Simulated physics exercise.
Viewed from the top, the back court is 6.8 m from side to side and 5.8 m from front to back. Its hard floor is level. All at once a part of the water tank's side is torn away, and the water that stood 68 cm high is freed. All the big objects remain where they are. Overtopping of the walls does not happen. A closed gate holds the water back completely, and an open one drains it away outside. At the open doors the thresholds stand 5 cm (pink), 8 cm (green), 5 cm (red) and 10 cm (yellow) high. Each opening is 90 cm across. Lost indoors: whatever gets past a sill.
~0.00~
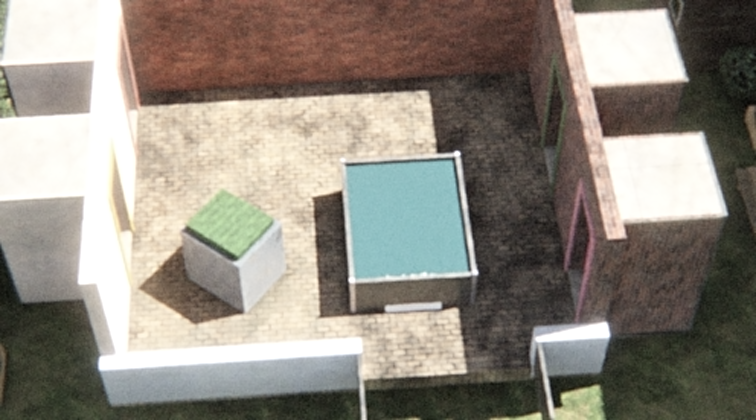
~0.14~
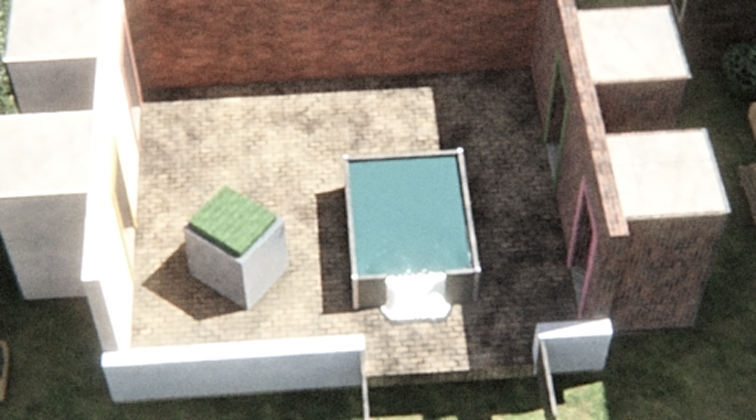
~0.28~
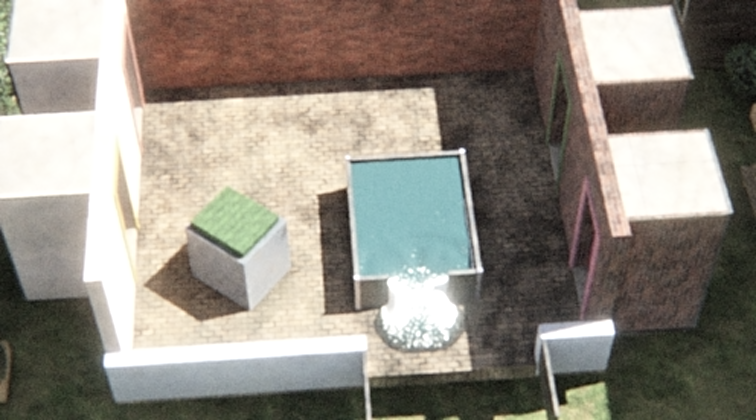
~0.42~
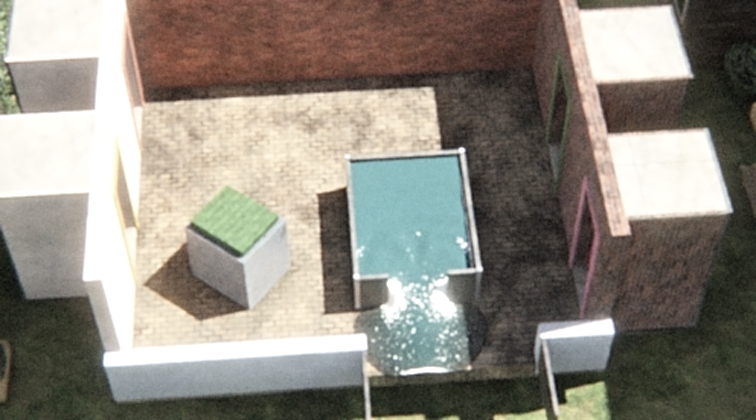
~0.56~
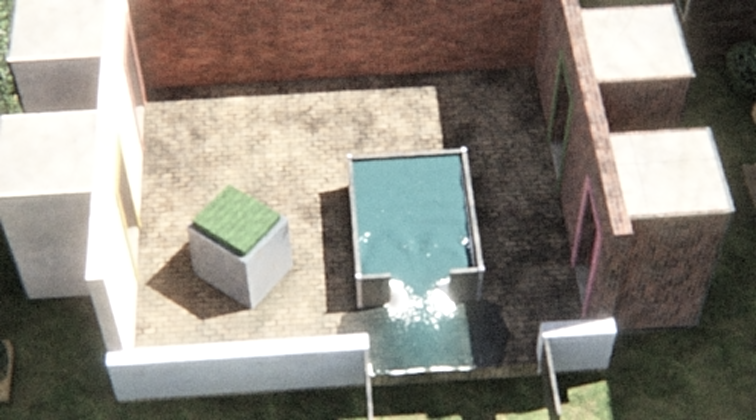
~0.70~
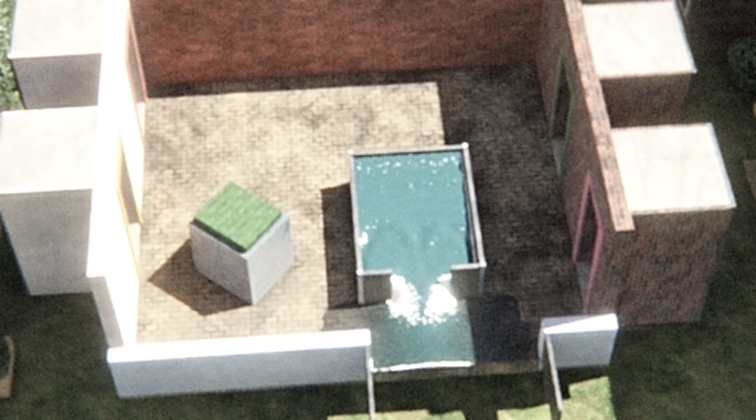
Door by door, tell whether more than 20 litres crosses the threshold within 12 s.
Pink door - no, green door - no, red door - no, yellow door - no.
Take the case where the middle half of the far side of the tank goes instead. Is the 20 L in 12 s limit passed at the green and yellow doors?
Well, against that limit, at green it's within bounds, and at yellow it's within bounds.
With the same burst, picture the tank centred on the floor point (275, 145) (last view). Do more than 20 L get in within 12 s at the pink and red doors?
Relative to the limit, pink is beyond it and red is within it.
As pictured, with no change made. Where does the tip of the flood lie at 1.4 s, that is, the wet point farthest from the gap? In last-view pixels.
Point: Roughly (234, 366) in the last view.
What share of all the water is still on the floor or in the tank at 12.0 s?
Some 24 out of every hundred parts.
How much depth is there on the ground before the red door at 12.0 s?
It's some 1.0 centimetres deep.
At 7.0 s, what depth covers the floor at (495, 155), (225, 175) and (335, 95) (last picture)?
0, 0 and 0 cm, respectively.
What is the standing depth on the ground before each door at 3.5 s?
Depths: Pink door 1 cm, green door 0 cm, red door 0 cm, yellow door 0 cm.
After 1.4 s water covers 10 % of the floor and is deepest (41 cm) near (424, 302); pink door not reached, green door not reached, red door not reached, yellow door not reached.
After 2.2 s water covers 15 % of the floor and is deepest (33 cm) near (424, 302); pink door not reached, green door not reached, red door not reached, yellow door not reached.
After 3.5 s water covers 20 % of the floor and is deepest (26 cm) near (424, 302); pink door 1 cm at the sill, 0 L in, green door not reached, red door not reached, yellow door not reached.
After 7.0 s water covers 20 % of the floor and is deepest (15 cm) near (424, 302); pink door 1 cm at the sill, 0 L in, green door not reached, red door not reached, yellow door 2 cm at the sill, 0 L in.
After 12.0 s water covers 20 % of the floor and is deepest (8 cm) near (424, 302); pink door 1 cm at the sill, 0 L in, green door not reached, red door not reached, yellow door 2 cm at the sill, 0 L in.
